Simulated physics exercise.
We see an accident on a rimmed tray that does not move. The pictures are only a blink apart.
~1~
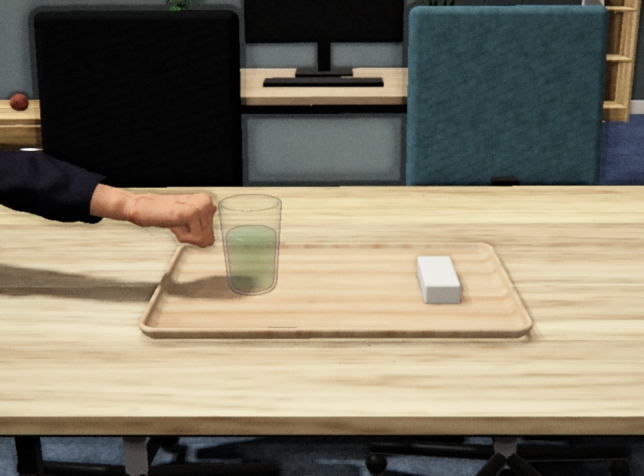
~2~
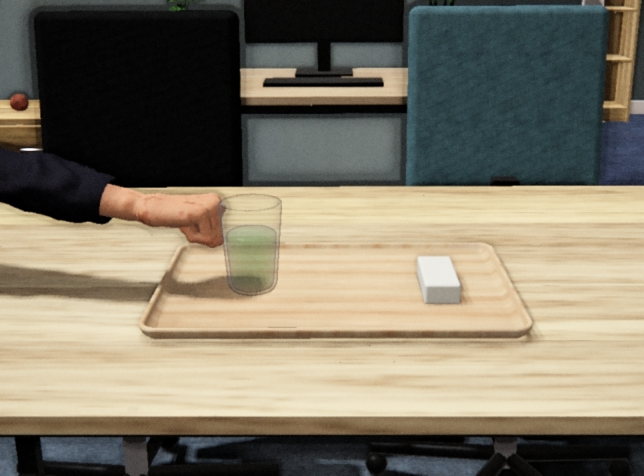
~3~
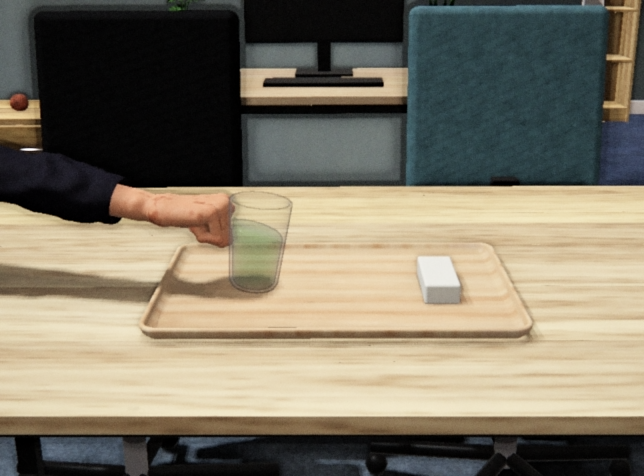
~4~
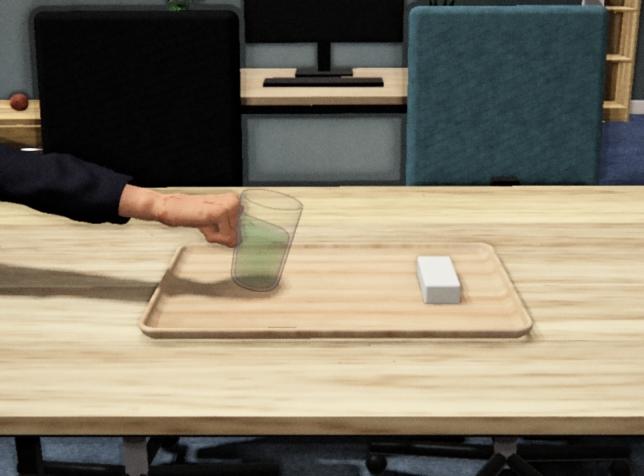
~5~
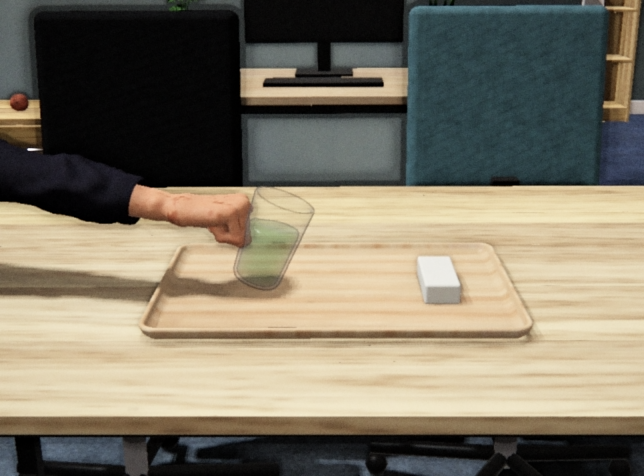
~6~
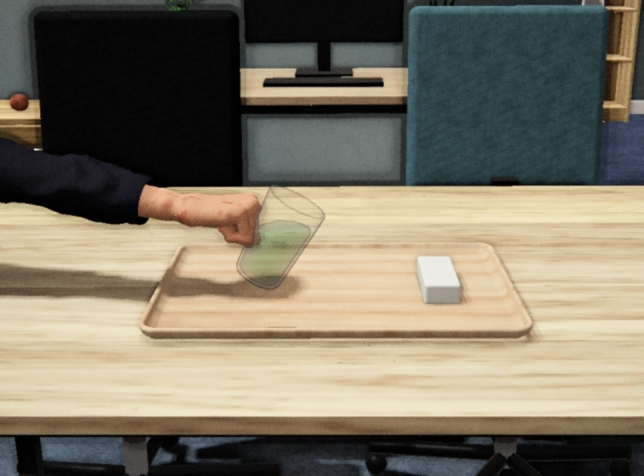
Glass of green liquid tilting to the right on a wooden tray as a hand pushes its upper side from the left.
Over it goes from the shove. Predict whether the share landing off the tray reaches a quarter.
From what I can see, under a quarter makes it off the tray.
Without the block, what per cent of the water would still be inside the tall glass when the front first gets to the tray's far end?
Around 50 percent.
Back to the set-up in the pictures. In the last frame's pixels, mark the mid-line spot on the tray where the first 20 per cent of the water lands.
I'd put the spot somewhere close to pixel (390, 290).
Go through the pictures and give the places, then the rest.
The first frame shows tilt 0°; right rim (280, 204); surface from (226, 231) to (277, 231); the tray's far rim is at (508, 282); a block is fixed to the tray further along.
The second frame shows tilt 0°; right rim (280, 204); surface from (226, 231) to (277, 231).
The third frame shows tilt 7°; right rim (291, 205); surface from (233, 218) to (284, 235).
The fourth frame shows tilt 14°; right rim (301, 208); surface from (242, 212) to (290, 234).
The fifth frame shows tilt 21°; right rim (313, 212); surface from (248, 224) to (300, 230).
The sixth frame shows tilt 29°; right rim (323, 217); surface from (251, 233) to (311, 227).
A moment on, the tall glass is falling and 100 per cent is in the glass, 0 on the tray and 0 above or beyond its rim.
Next, the tall glass lies on its side and 68 per cent is in the glass, 14 on the tray and 18 above or beyond its rim.
Then the tall glass lies on its side and 35 per cent is in the glass, 41 on the tray and 24 above or beyond its rim.
Later the tall glass lies on its side and 18 per cent is in the glass, 65 on the tray and 17 above or beyond its rim.
At rest 83 per cent is held by tray and glass, 17 is off the tray.
